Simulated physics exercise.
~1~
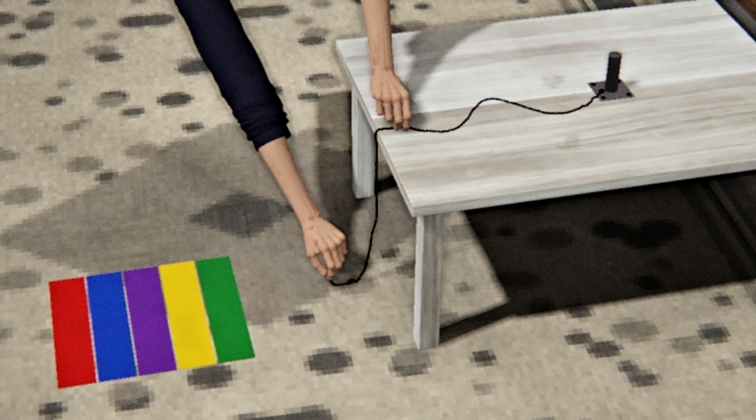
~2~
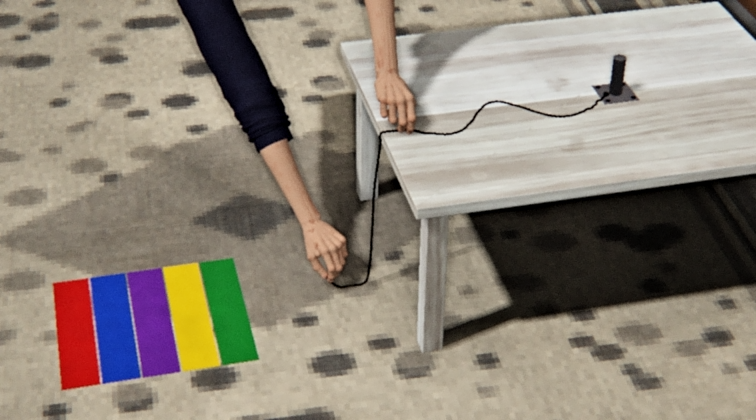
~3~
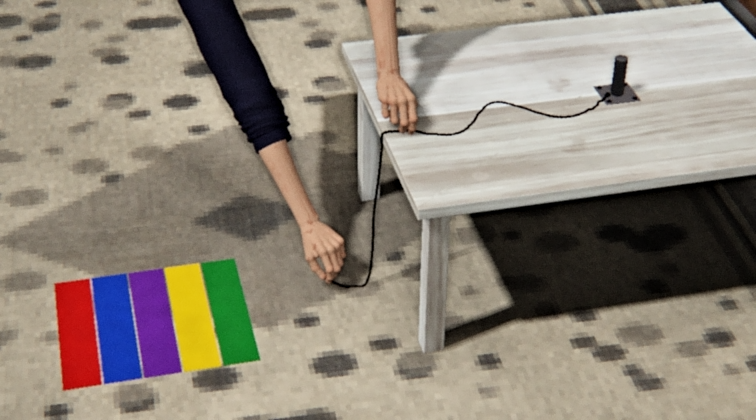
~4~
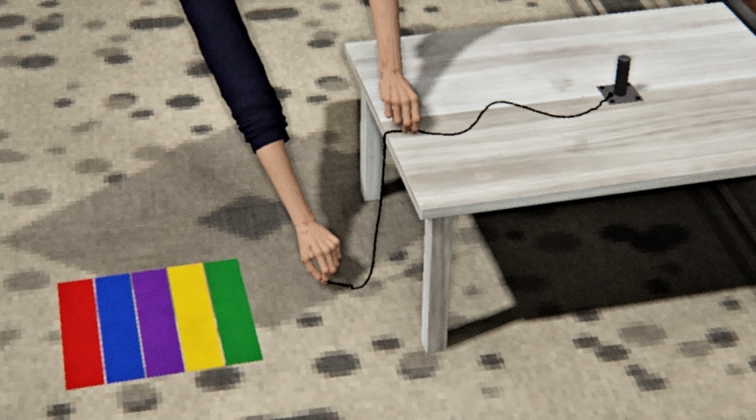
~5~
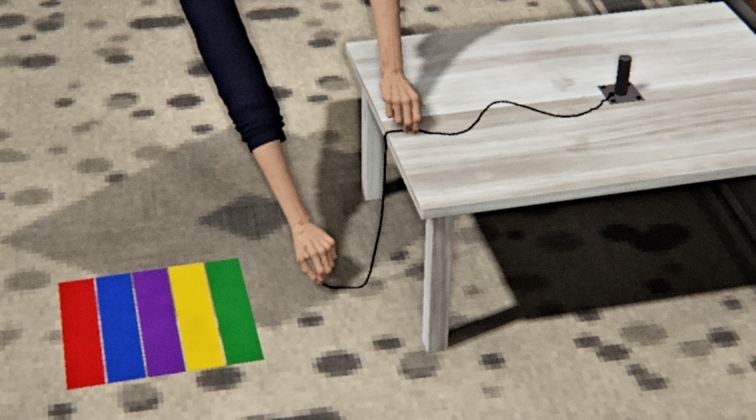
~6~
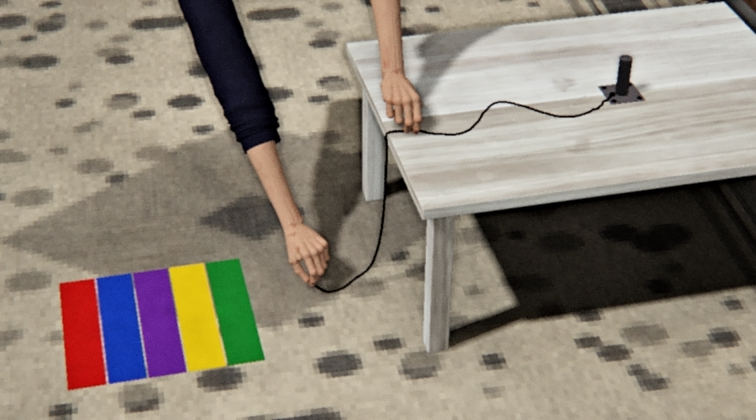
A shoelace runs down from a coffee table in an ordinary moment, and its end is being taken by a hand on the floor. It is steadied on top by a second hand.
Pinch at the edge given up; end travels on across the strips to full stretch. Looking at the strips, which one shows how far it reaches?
The purple strip shows it.
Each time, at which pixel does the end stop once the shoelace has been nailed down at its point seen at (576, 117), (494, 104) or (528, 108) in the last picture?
Result per try (px, approx.): (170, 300); (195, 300); (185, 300).
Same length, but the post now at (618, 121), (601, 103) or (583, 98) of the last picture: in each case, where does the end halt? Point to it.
Try by try, around (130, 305), (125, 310) and (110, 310).
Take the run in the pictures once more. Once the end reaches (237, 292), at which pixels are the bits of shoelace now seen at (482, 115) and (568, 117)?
They end up at (449, 120) and at (546, 103).
Early on, end near (237, 292); over green.
Midway, end near (185, 299); over yellow.
At the end of the slack, end near (156, 303); over purple. Over purple.
